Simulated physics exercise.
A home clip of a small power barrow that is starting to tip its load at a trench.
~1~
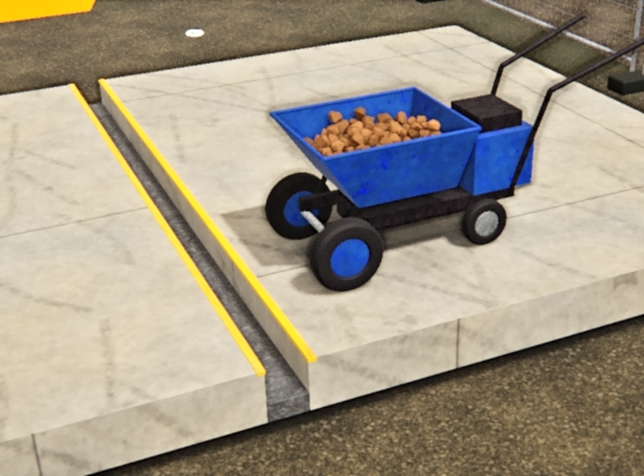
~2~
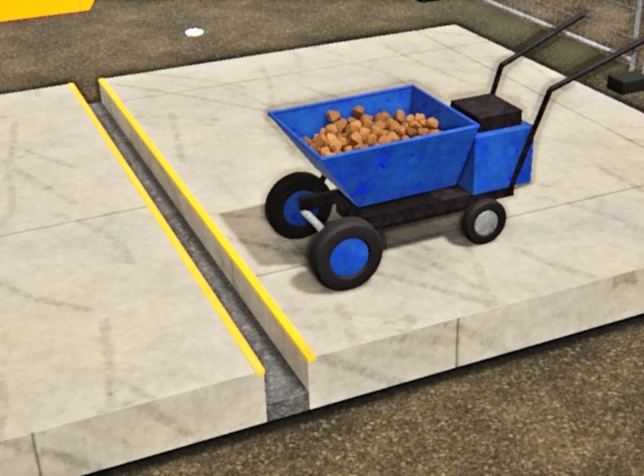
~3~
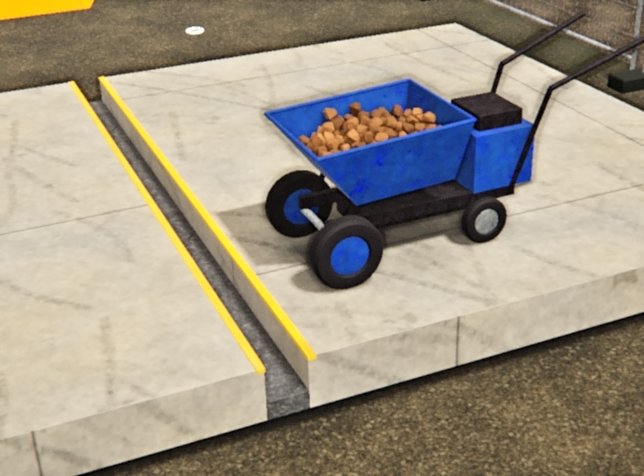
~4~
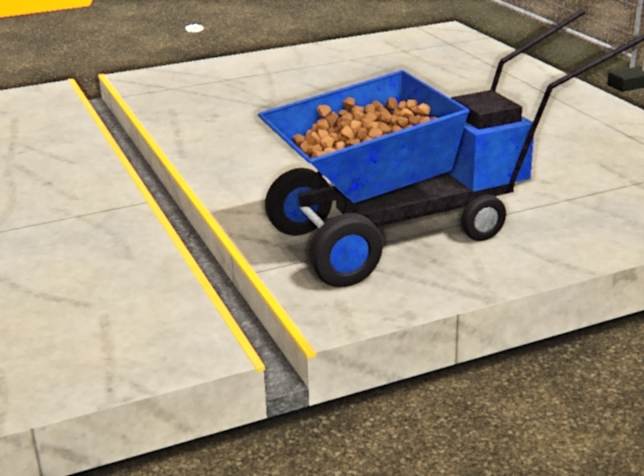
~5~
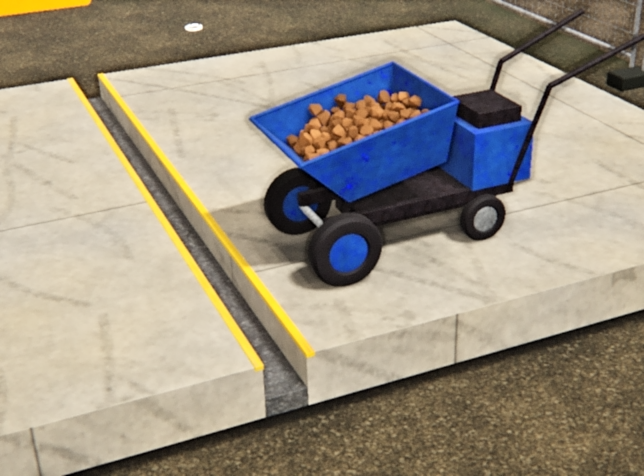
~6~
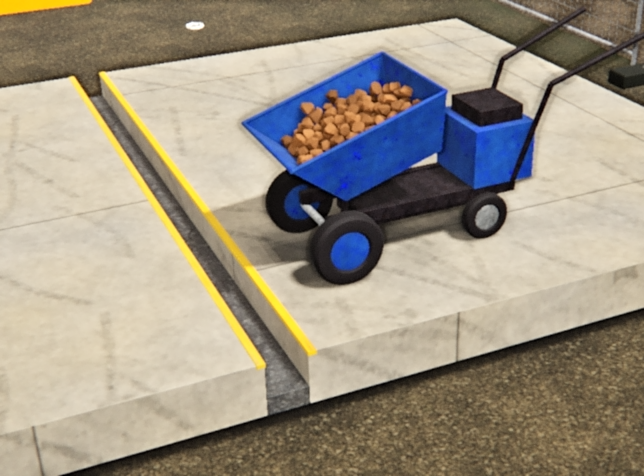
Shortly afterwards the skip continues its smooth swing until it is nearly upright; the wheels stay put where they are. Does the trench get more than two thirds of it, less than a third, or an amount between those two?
Amount in the trench: Low, below a third.
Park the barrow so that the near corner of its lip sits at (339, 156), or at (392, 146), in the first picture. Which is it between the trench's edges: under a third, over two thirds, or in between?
For the first case, between a third and two thirds; for the second case, in the middle band.
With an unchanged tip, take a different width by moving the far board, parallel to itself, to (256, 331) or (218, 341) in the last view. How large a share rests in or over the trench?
Lab note: Case 1 around 0 %, case 2 60 %.
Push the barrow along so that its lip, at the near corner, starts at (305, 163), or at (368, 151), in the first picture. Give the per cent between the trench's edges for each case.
About 0 and 70 per cent.
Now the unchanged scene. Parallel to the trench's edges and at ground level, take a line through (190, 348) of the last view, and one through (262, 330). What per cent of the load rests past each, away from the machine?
In order: 30 percent, then 80 percent.
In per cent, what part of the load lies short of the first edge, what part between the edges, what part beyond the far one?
Roughly: Short 0, between 20, beyond 70 per cent.
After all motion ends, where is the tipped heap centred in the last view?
Last view, centre at rest - approx. (175, 280).
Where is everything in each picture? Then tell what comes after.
The first frame shows lip of the skip near (323, 160), level; top of the load near (382, 144), clay clods; first edge of the trench near (290, 329); far edge near (241, 342), the trench under half as wide as the skip, and about as deep as wide.
The second frame shows lip of the skip near (321, 160), level; top of the load near (376, 132).
The third frame shows lip of the skip near (317, 160), tipped barely; top of the load near (383, 133).
The fourth frame shows lip of the skip near (310, 162), tipped a little; top of the load near (386, 117).
The fifth frame shows lip of the skip near (301, 166), tipped a little; top of the load near (389, 116).
The sixth frame shows lip of the skip near (292, 172), tipped clearly; top of the load near (380, 109); first edge of the trench near (291, 322); far edge near (241, 335).
Shortly afterwards, skip tipped steeply; the whole lot in the skip.
Next, skip tipped right over; the bulk in the skip; only a few in or heaped over the trench; near a quarter beyond it; only a few falling.
Some moments later, skip tipped right over; near a quarter in the skip; a little in or heaped over the trench; near two thirds beyond it.
In the end, skip tipped right over; a little in the skip; near a quarter in or heaped over the trench; near two thirds beyond it.
